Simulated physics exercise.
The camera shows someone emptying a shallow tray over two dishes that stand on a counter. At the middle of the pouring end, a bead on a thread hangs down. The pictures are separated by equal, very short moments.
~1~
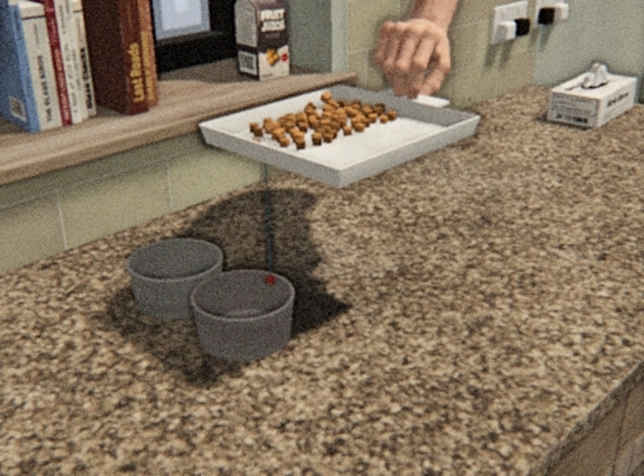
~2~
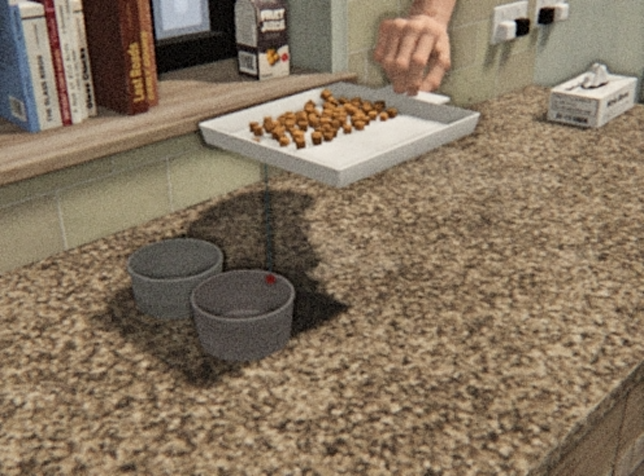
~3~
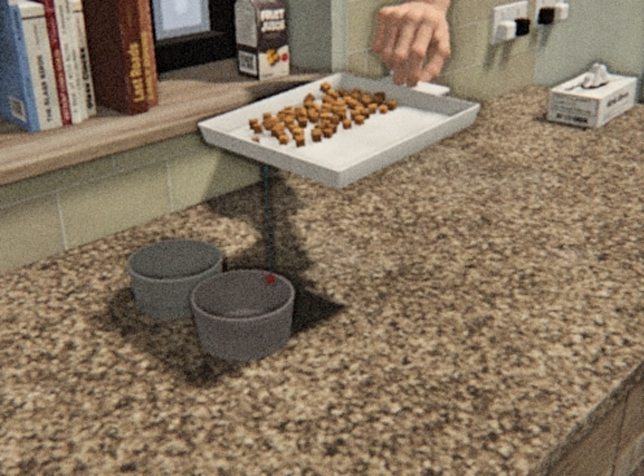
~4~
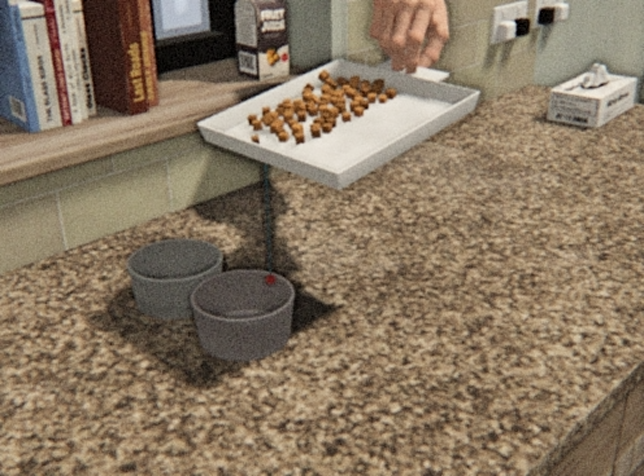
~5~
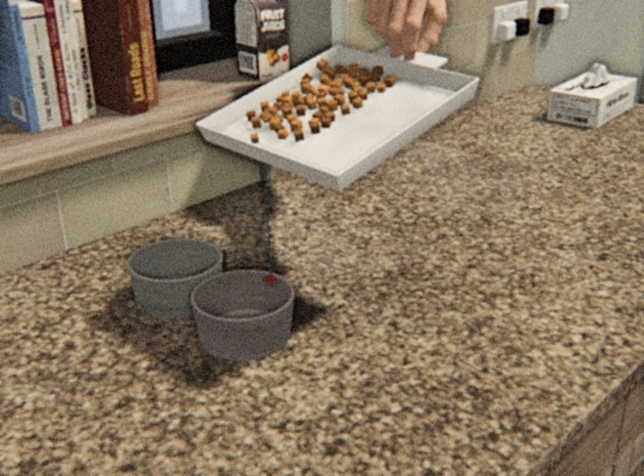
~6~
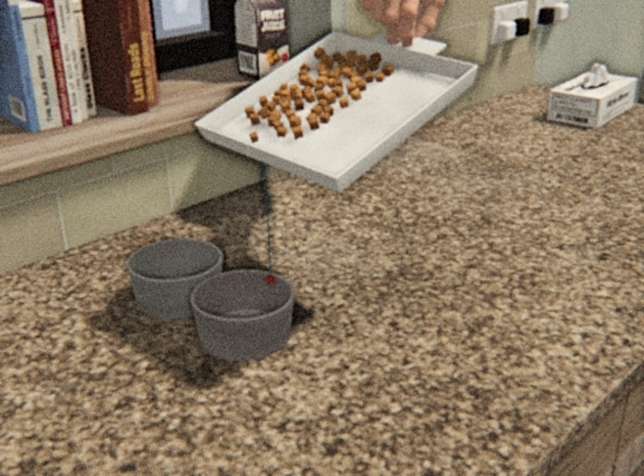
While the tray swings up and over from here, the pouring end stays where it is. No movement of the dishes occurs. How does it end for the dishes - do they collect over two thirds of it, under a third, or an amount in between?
The catch is going to be poor, below a third of the load.
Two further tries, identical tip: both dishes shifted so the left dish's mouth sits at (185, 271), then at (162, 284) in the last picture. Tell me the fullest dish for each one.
On the first try it would be the one to the right, on the second the one to the right.
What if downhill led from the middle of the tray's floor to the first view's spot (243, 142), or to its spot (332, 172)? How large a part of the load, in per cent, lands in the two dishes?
I'd say roughly 40 percent with the first slope, 0 percent with the other.
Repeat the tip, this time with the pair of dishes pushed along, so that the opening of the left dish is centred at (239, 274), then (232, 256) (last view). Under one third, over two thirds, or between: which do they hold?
Earlier place: Below one third. Later place: Under a third.
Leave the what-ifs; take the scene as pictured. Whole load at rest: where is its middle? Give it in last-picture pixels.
About pixel (218, 375).
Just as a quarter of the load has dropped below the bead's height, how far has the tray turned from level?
Roughly 115 degrees of tilt.
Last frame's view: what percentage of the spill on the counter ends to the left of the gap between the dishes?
Near 60 per cent.
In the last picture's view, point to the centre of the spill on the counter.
Near (201, 394).
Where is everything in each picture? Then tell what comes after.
In the first frame, corners of the pouring end (206, 124) and (340, 167), level; middle of the load (323, 121), brown sugar cubes; left dish (138, 291); right dish (205, 330); bead on its thread (271, 279).
In the second frame, corners of the pouring end (206, 124) and (339, 167), level; middle of the load (323, 119).
In the third frame, corners of the pouring end (205, 124) and (339, 168), tipped barely, lowest at the right corner; middle of the load (323, 114).
In the fourth frame, corners of the pouring end (204, 123) and (338, 170), tipped a little, lowest at the right corner; middle of the load (322, 106).
In the fifth frame, corners of the pouring end (202, 123) and (337, 172), tipped a little, lowest at the right corner; middle of the load (320, 97).
In the sixth frame, corners of the pouring end (201, 123) and (336, 174), tipped clearly, lowest at the right corner; middle of the load (319, 90); left dish (138, 291); right dish (205, 330).
Just after the last frame, tray tipped steeply; every one on the tray.
A moment on, tray tipped past a quarter turn; almost all on the tray; about a tenth outside both; about a tenth in the air.
Further on, tray tipped past a quarter turn; roughly a quarter in the right dish; the larger part outside both.
When it is over, tray tipped past a quarter turn; roughly a quarter in the right dish; not one in the left dish; the larger part outside both.
